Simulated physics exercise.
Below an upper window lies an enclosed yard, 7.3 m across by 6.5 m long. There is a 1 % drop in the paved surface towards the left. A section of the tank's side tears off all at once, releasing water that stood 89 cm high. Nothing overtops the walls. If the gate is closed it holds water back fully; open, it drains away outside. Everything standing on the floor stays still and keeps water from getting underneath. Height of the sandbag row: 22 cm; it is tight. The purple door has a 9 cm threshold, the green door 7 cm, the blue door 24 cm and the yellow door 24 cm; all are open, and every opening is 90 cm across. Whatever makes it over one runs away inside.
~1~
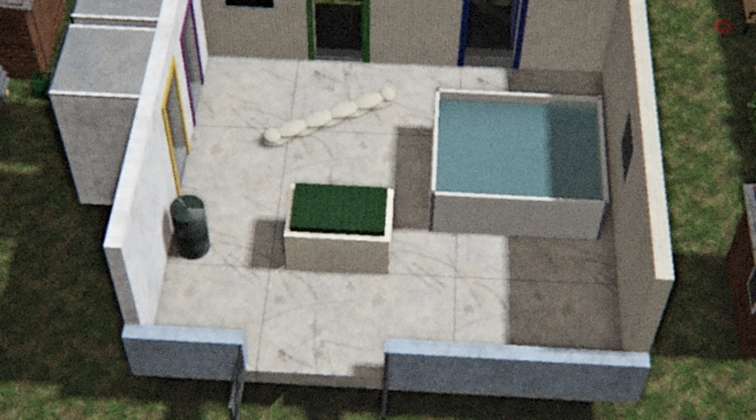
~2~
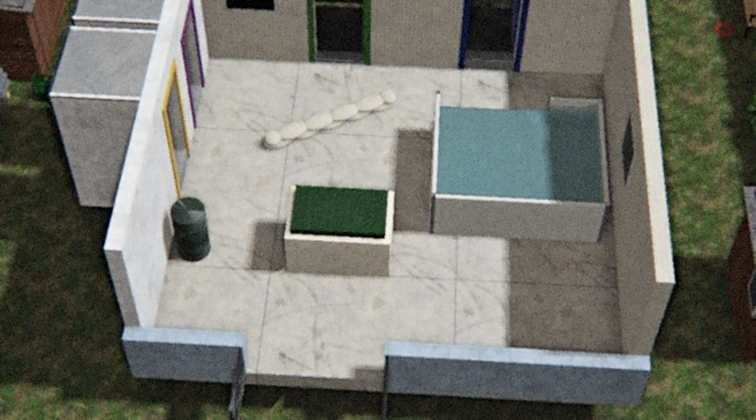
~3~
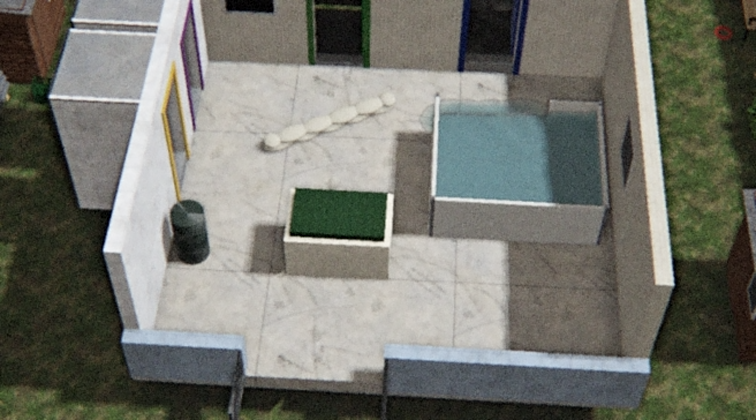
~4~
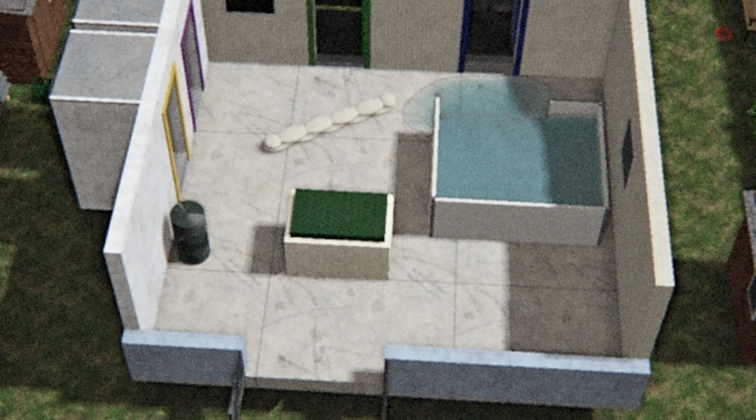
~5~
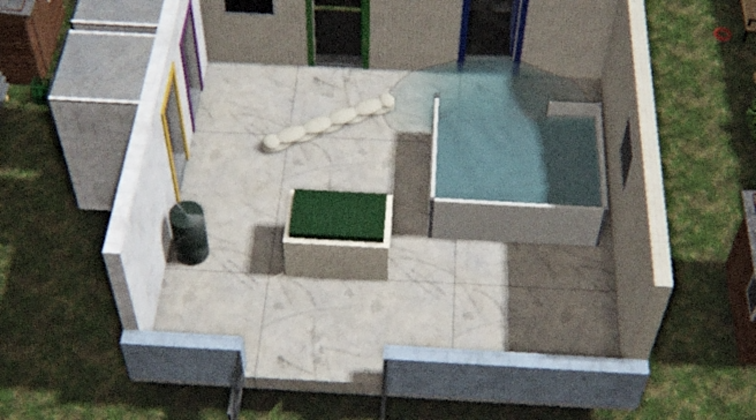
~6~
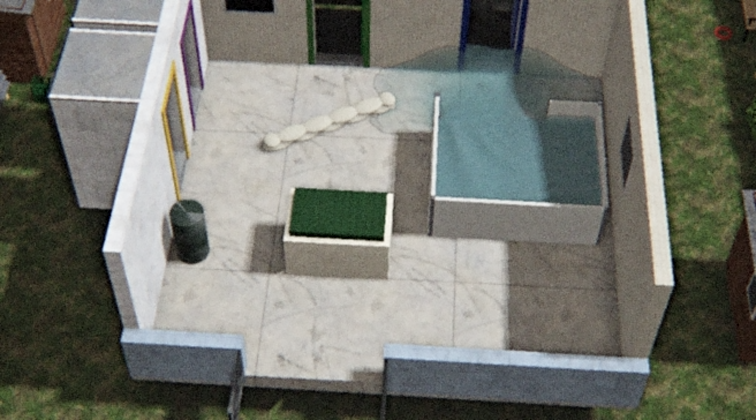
A water-filled, pale-walled tank stands at the right of a walled, paved yard seen from high above, with grass outside. A dark green barrel stands by the left wall near yellow and purple doorways, a green-topped block sits mid-yard, and a pale sandbag row lies before green and blue doorways. The tank's far side opens and water pours out, spreading thinly towards the back wall and blue doorway.
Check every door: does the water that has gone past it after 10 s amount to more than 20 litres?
At the end, purple door: Beyond the limit; green door: Beyond the limit; blue door: Beyond the limit; yellow door: Short of the limit.
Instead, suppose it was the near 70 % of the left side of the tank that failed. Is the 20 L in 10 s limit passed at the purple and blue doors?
The purple door comes out more than that and the blue door less than that.
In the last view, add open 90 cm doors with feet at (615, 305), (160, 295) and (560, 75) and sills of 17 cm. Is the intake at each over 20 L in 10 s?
Check each in turn: The first fails, the second fails, the third succeeds.
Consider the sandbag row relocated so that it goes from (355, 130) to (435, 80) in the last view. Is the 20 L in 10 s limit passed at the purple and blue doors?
Checking the limit, purple is too much, blue is too much.
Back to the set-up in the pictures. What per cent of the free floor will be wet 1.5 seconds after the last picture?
Around 30 per cent.
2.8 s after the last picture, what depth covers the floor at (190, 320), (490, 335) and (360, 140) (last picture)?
0, 0 and 3 cm, respectively.
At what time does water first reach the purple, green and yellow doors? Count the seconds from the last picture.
So purple at 1.4 s, green at 0.3 s, and yellow at 2.0 s.
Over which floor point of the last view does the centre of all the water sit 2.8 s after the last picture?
The water is centred near (453, 144).
Then, 0.7 s after the last picture water covers 20 % of the floor and is deepest (66 cm) near (460, 76); purple door not reached, green door 14 cm at the sill, 0 L in, blue door 65 cm at the sill, 227 L in, yellow door not reached.
Then, 1.5 s after the last picture water covers 30 % of the floor and is deepest (53 cm) near (460, 76); purple door 17 cm at the sill, 1 L in, green door 18 cm at the sill, 26 L in, blue door 54 cm at the sill, 477 L in, yellow door not reached.
Then, 2.8 s after the last picture water covers 50 % of the floor and is deepest (35 cm) near (591, 133); purple door 30 cm at the sill, 158 L in, green door 15 cm at the sill, 74 L in, blue door 36 cm at the sill, 642 L in, yellow door 14 cm at the sill, 0 L in.
Then, 5.3 s after the last picture water covers 85 % of the floor and is deepest (24 cm) near (196, 122); purple door 22 cm at the sill, 400 L in, green door 11 cm at the sill, 119 L in, blue door 22 cm at the sill, 688 L in, yellow door 11 cm at the sill, 0 L in.
Then, 9.3 s after the last picture water covers 90 % of the floor and is deepest (17 cm) near (191, 145); purple door 15 cm at the sill, 535 L in, green door 7 cm at the sill, 131 L in, blue door 14 cm at the sill, 689 L in, yellow door 14 cm at the sill, 0 L in.
